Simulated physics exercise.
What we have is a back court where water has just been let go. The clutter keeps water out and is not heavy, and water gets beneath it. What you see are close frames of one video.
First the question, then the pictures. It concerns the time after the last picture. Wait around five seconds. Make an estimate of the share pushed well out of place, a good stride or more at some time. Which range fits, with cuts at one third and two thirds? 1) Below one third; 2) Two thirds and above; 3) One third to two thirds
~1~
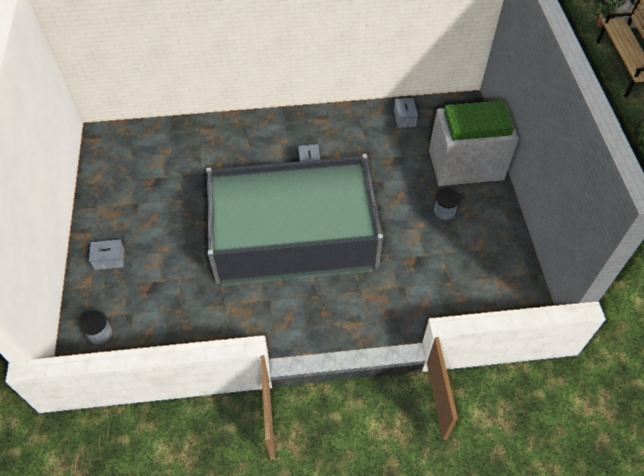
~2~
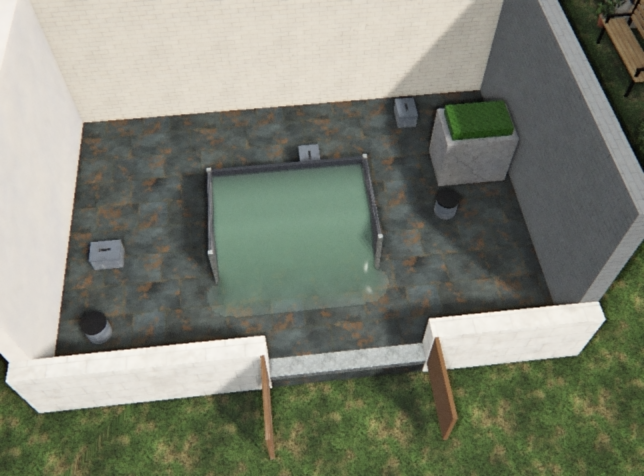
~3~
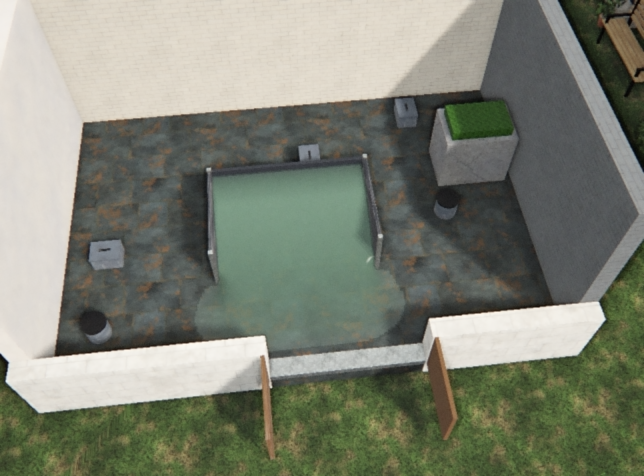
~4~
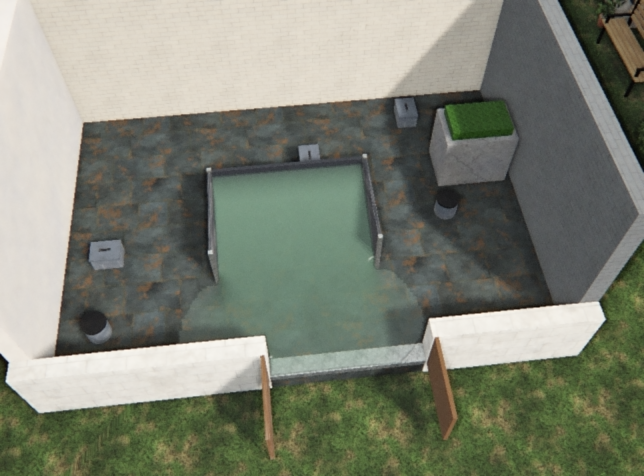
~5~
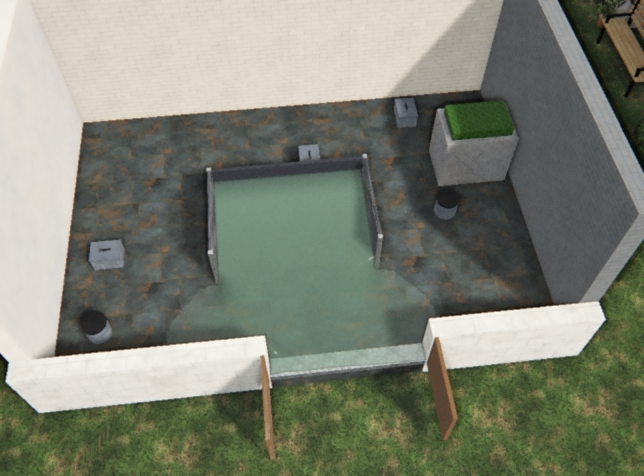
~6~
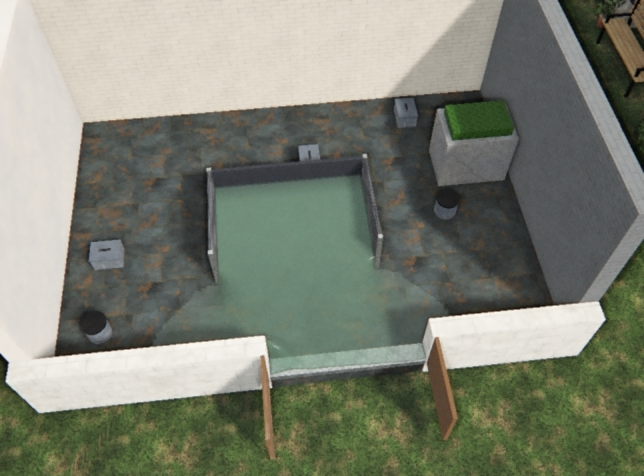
3.
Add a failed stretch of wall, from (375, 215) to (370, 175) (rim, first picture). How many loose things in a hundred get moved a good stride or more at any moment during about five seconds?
Near 40 in a hundred.
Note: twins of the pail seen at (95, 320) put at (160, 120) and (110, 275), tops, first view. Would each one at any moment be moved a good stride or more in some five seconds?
Well, one then the other: Not carried that far, carried that far.
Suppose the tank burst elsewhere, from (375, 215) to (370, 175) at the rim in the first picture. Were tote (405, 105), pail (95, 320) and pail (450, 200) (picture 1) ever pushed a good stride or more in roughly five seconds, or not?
Travels that far, falls short, travels that far.
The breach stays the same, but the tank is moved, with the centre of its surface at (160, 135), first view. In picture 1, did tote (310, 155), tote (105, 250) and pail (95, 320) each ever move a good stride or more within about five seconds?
Taking them in order, fell short, went past that, went past that.
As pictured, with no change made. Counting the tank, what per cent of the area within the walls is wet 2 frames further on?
Near 30 %.
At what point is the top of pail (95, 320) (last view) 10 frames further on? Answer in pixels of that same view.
(72, 254).
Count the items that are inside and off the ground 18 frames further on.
The number is 0.
A moment on, 0 of 5 are well off their spots; 0 afloat.
Next, 1 of 5 are well off their spots; 1 afloat.
Later, 2 of 5 are well off their spots; 0 afloat.
In the end, 2 of 5 are well off their spots, and 2 have been at some point; 0 afloat.
